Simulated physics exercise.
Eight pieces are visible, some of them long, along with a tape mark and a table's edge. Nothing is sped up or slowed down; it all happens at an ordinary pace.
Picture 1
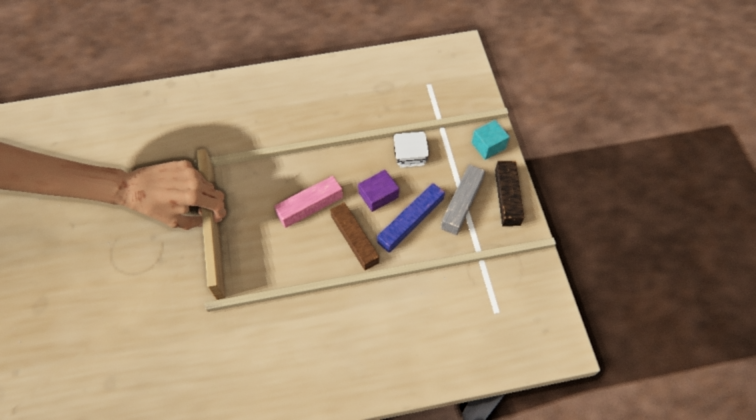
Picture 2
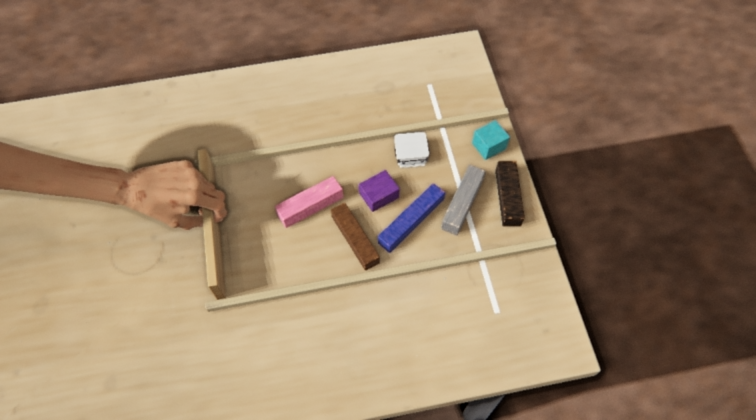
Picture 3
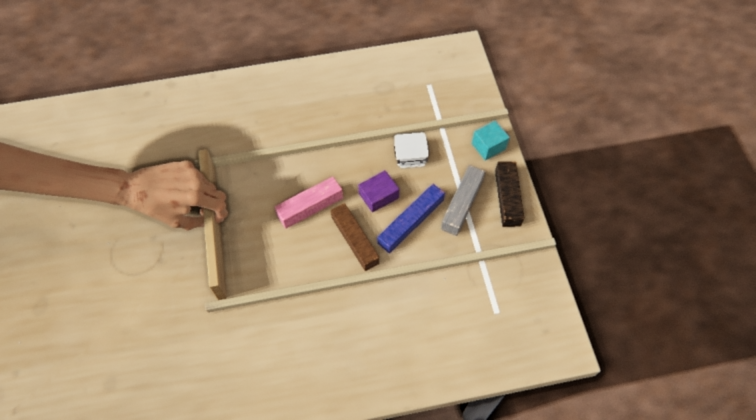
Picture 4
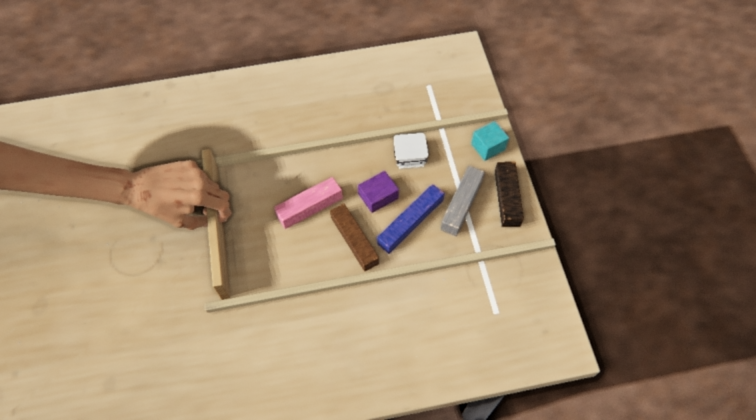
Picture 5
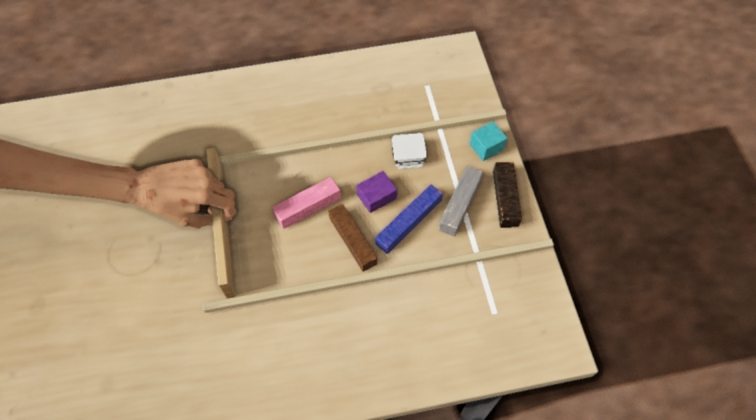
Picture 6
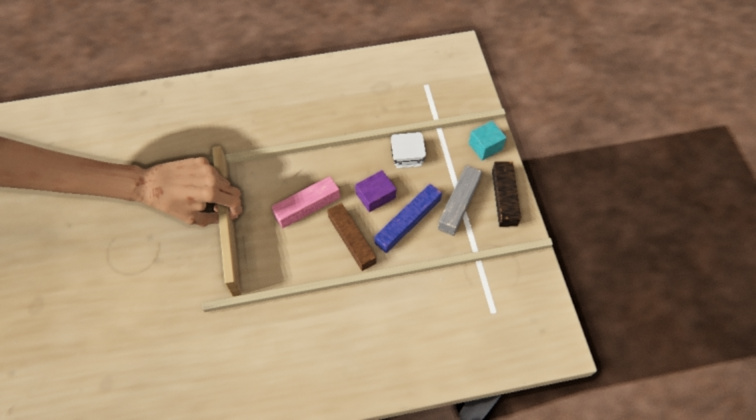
We see a hand gripping an upright board between two rails on a wooden table, with eight coloured blocks and bars spread to its right; the hand slides the board slightly rightward, while the pieces stay essentially still.
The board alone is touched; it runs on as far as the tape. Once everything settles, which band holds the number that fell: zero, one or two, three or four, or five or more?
What drops is a single piece or a pair.
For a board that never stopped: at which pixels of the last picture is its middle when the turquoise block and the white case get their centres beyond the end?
Near (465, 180), then near (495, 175).
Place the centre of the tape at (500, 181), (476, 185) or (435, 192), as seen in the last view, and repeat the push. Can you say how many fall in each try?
The three tries give 6, 3 and 0.
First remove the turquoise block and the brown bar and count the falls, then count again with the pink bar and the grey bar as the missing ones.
Try one: 0; try two: 0.
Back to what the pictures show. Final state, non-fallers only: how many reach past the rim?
In total, 2 of them.
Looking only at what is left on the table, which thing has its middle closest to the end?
The turquoise block is it.
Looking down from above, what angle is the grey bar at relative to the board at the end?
I'd say it's about 25° out of line.
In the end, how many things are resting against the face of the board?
At rest, 2 are in contact.
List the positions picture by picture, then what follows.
The first picture shows black bar (509, 193); turquoise block (490, 140); grey bar (463, 200); board (211, 222); tape (460, 188).
The second picture shows turquoise block (491, 140); board (211, 222).
The third picture shows grey bar (463, 200); white case (411, 151).
The fourth picture shows black bar (509, 194); pink bar (309, 203).
The fifth picture shows turquoise block (488, 141); purple block (377, 192).
The sixth picture shows black bar (506, 194); turquoise block (487, 141); grey bar (460, 200); board (227, 219); tape (457, 188).
Soon after, none off yet; black bar at rest near (506, 194); turquoise block at rest near (487, 141); grey bar at rest near (460, 200).
Then, none off yet; black bar at rest near (506, 194); turquoise block at rest near (487, 141); grey bar at rest near (463, 201).
At rest, the number that fall off is one or two; fallen, black bar.
